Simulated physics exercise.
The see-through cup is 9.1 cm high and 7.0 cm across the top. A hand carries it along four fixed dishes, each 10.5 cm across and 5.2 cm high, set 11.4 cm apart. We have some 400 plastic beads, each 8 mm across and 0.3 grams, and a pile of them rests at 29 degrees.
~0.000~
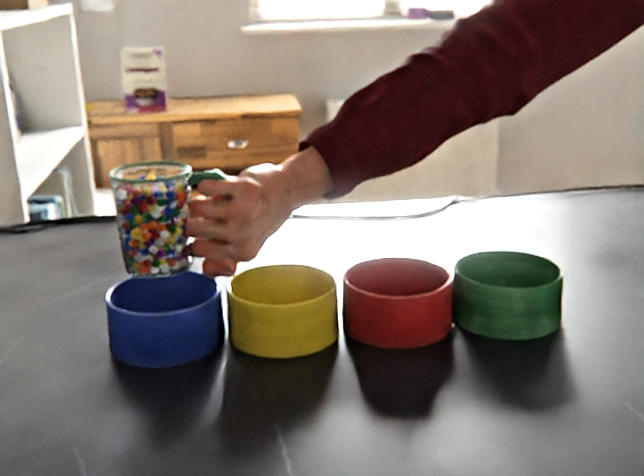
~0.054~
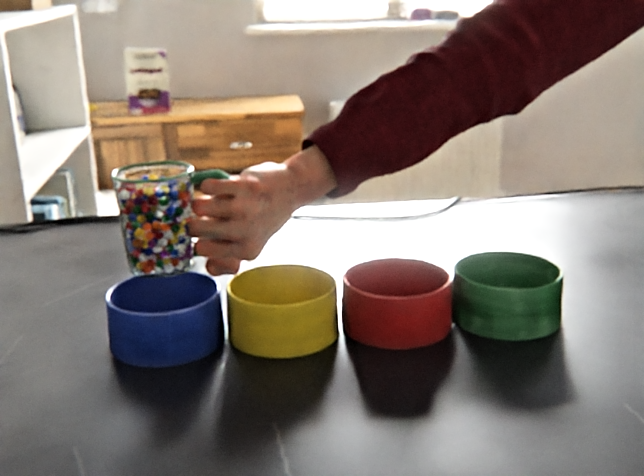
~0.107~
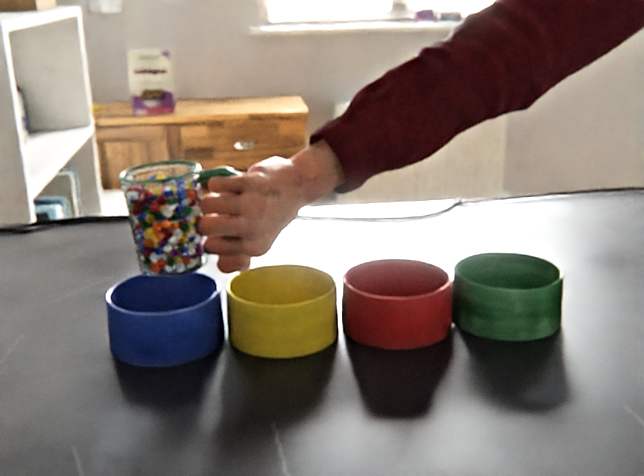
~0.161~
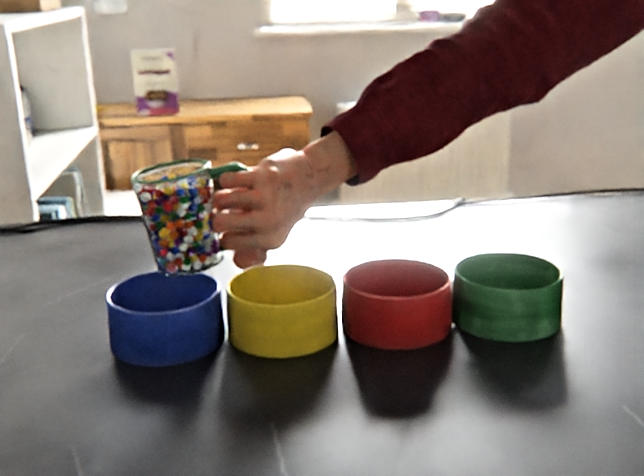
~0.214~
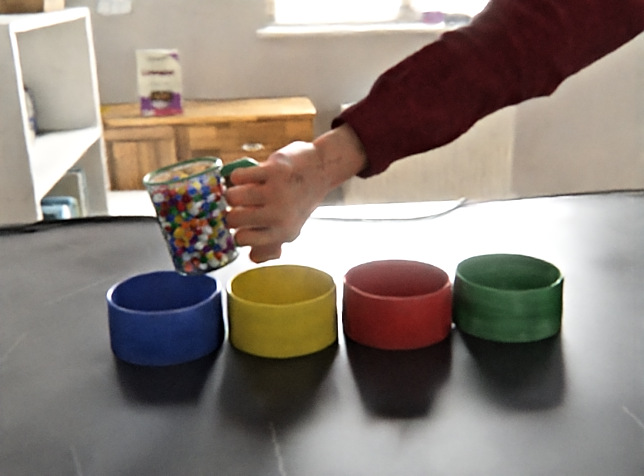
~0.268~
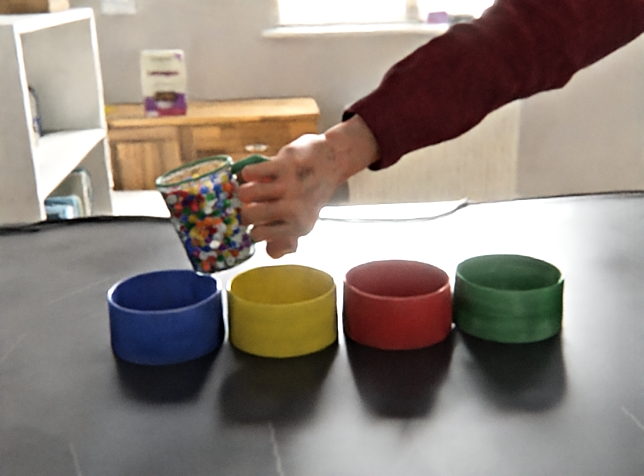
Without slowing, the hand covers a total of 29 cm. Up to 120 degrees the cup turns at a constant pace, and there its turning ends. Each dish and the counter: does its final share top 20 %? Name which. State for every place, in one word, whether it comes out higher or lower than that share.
Red: Higher, blue: Lower, green: Lower, yellow: Lower, counter: Lower.
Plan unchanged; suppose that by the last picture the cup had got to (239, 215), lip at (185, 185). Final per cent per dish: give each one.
It'd finish with red at 100, blue at 0, green at 0 and yellow at 0.
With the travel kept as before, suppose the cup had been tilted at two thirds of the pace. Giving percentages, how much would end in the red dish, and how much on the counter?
Then: Red 100, counter 0.
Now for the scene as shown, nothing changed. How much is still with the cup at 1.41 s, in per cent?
Roughly 90 per cent.
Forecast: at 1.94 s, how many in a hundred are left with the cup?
My guess is near 5 per cent.
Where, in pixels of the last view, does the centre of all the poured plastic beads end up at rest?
My guess is close to (395, 304).
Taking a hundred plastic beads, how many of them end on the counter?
Some 0 per cent.
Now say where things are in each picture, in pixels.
The first frame shows cup at (155, 219), tilt 0 degrees, lip at (111, 174), moved 0.0 cm; middle of the pieces at (155, 225); blue dish at (164, 291); yellow dish at (282, 283); red dish at (397, 276); green dish at (508, 269).
The second frame shows cup at (158, 219), tilt 1 degrees, lip at (114, 174), moved 0.3 cm; middle of the pieces at (158, 225).
The third frame shows cup at (167, 219), tilt 3 degrees, lip at (121, 175), moved 1.1 cm; middle of the pieces at (167, 224).
The fourth frame shows cup at (181, 218), tilt 7 degrees, lip at (133, 178), moved 2.4 cm; middle of the pieces at (182, 224).
The fifth frame shows cup at (195, 217), tilt 11 degrees, lip at (145, 180), moved 3.7 cm; middle of the pieces at (196, 223).
The sixth frame shows cup at (210, 216), tilt 15 degrees, lip at (158, 182), moved 5.0 cm; middle of the pieces at (211, 222); blue dish at (165, 290); yellow dish at (282, 284); red dish at (397, 277); green dish at (509, 271). Its pace works out near 70 degrees a second; the hand travels 24 cm a second.
After 0.95 s, tilt 64 degrees; cup holds 100 %.
Then, at 1.41 s, tilt 97 degrees; cup holds 90 %, red 10 %.
Then, at 1.94 s, tilt 120 degrees; cup holds 5 %, red 95 %.
In the end, at 2.4 s, red 100 %, blue 0 %, green 0 %, yellow 0 %, counter 0 %.
